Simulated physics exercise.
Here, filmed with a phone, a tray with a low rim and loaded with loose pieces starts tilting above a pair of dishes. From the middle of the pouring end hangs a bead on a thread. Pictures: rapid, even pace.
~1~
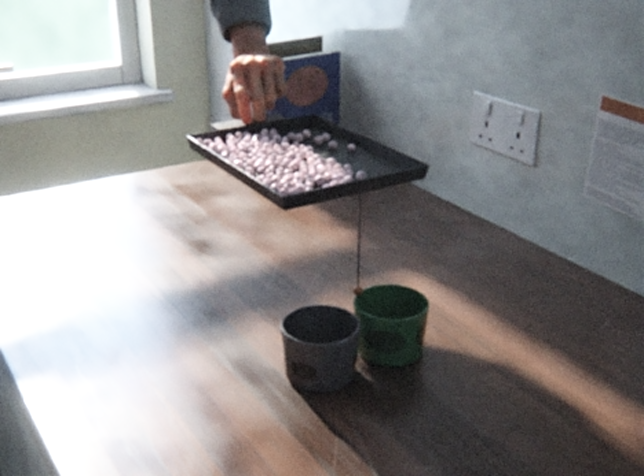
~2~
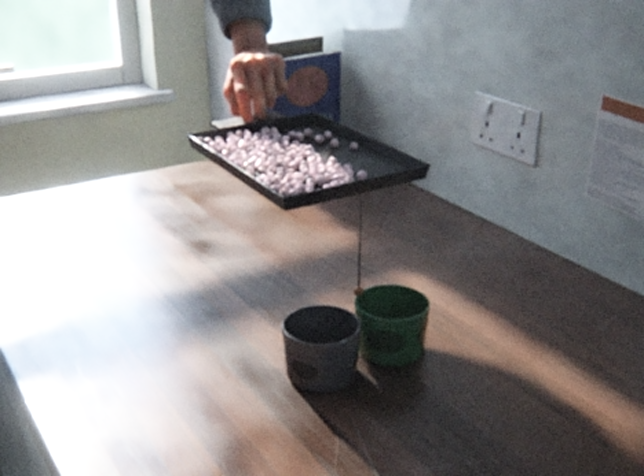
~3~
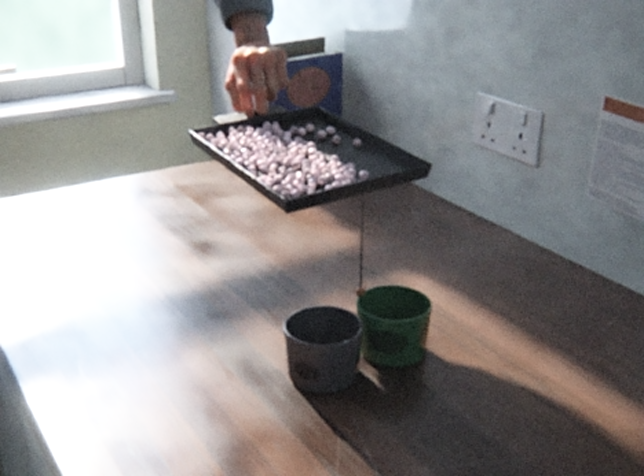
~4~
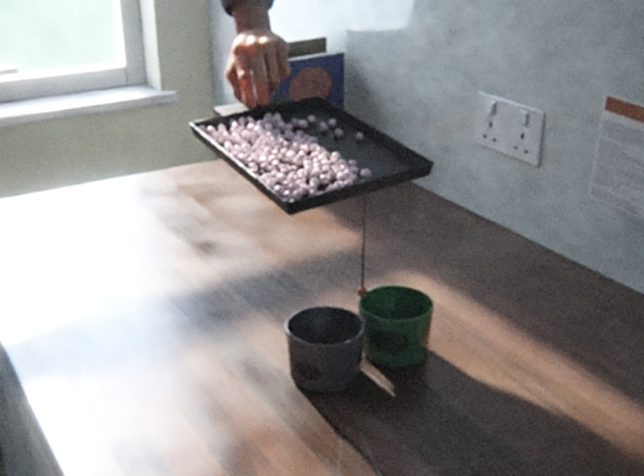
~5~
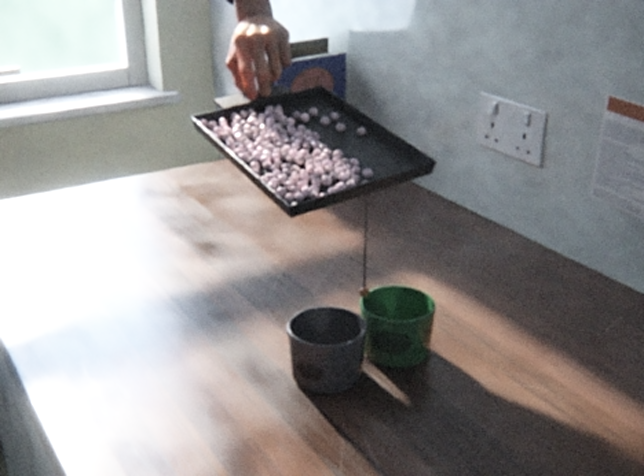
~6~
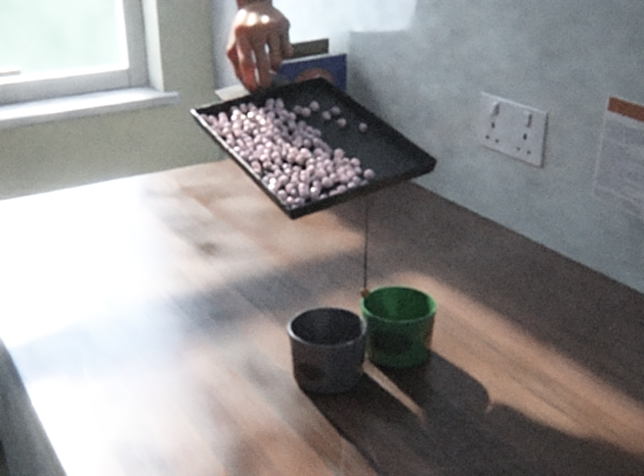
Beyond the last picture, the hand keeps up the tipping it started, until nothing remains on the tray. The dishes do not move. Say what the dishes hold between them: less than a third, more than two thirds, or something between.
Lands mid-range.
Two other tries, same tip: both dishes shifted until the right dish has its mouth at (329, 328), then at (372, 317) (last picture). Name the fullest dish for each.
Attempt 1: The one on the right side. Attempt 2: The one on the left side.
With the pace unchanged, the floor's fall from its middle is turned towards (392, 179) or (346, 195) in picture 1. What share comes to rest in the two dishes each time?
Roughly 30 per cent, and 30 per cent.
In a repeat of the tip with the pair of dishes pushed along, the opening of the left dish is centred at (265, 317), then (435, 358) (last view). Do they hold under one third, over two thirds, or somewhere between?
In order: Below one third, then under a third.
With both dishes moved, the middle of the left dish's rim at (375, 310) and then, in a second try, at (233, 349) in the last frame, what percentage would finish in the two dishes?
I'd say about 0 percent, followed by about 50 percent.
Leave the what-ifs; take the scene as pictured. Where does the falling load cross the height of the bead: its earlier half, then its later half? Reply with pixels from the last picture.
First part (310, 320), rest (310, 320).
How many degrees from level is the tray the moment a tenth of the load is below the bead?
Somewhere near 75°.
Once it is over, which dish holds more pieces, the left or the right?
The fuller one is the leftmost dish.
Soon, tray tipped steeply; all on the tray.
A while on, tray tipped right over; a small part on the tray; about a third in the left dish; about a third outside both; a small part in the air.
Towards the end, tray tipped past a quarter turn; about half in the left dish; about half outside both.
Finally, tray tipped past a quarter turn; about half in the left dish; none in the right dish; about half outside both.
